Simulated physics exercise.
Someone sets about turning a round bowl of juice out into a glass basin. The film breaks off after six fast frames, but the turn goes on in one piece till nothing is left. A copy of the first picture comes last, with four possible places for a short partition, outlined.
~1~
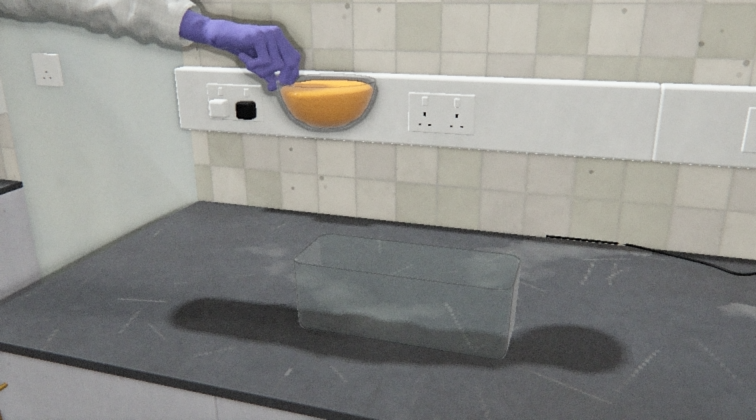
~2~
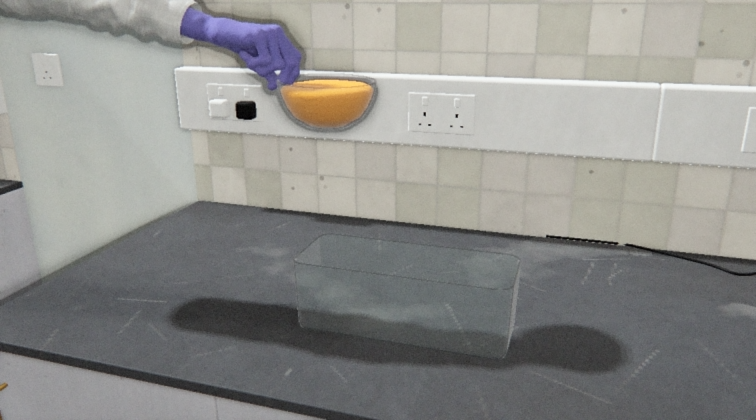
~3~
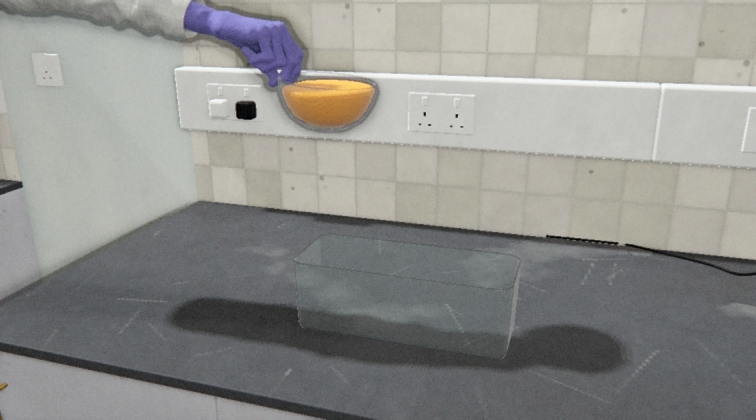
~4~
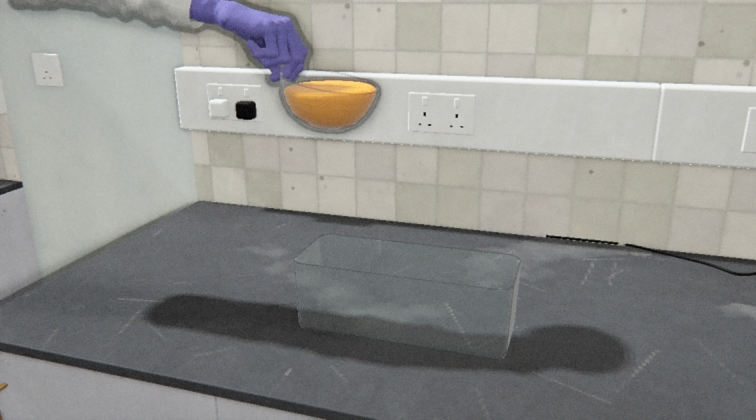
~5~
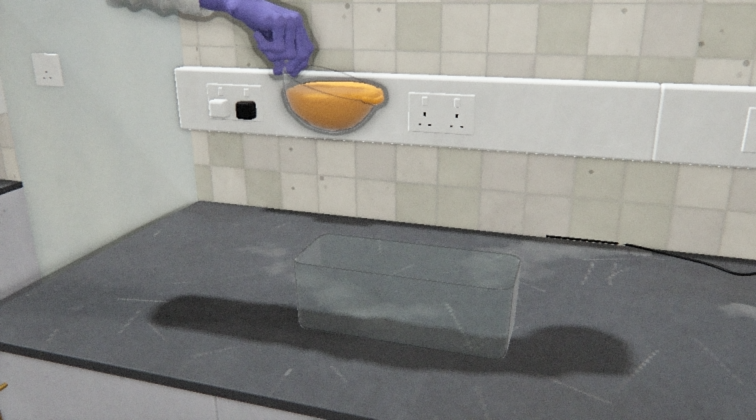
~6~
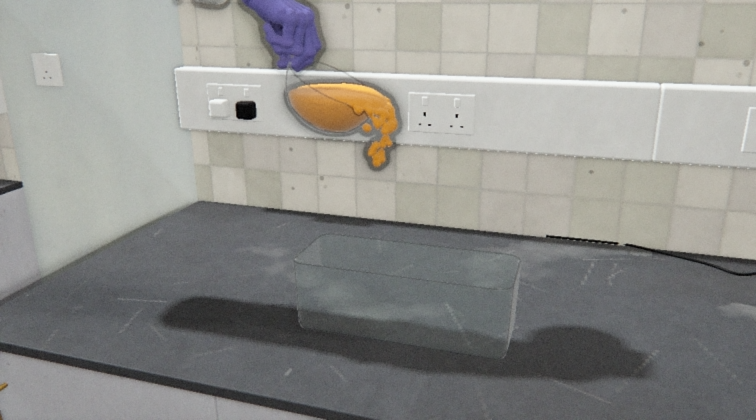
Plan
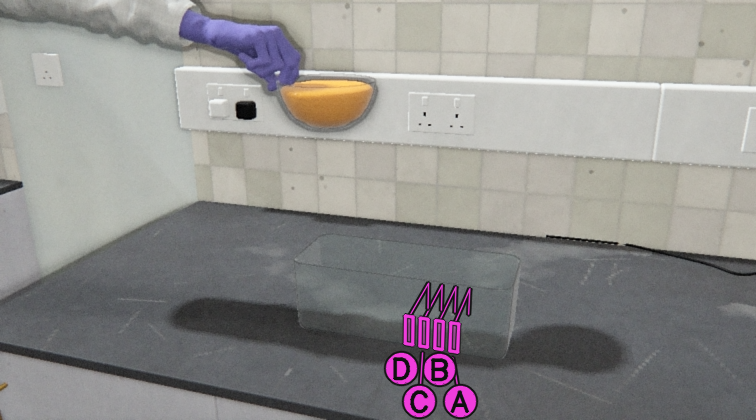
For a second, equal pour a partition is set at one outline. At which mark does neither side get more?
Take C.
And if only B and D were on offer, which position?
D it is.
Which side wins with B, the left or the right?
The left one.
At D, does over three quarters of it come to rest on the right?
No.
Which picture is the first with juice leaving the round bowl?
In picture 5.
On the marked copy, A at (452, 357); B at (437, 354); C at (422, 352); D at (407, 349).
For position A, about 94 % ends left of the wall and 4 % right of it.
For position B, about 85 % ends left of the wall and 13 % right of it.
For position C, about 52 % ends left of the wall and 46 % right of it.
For position D, about 30 % ends left of the wall and 68 % right of it.
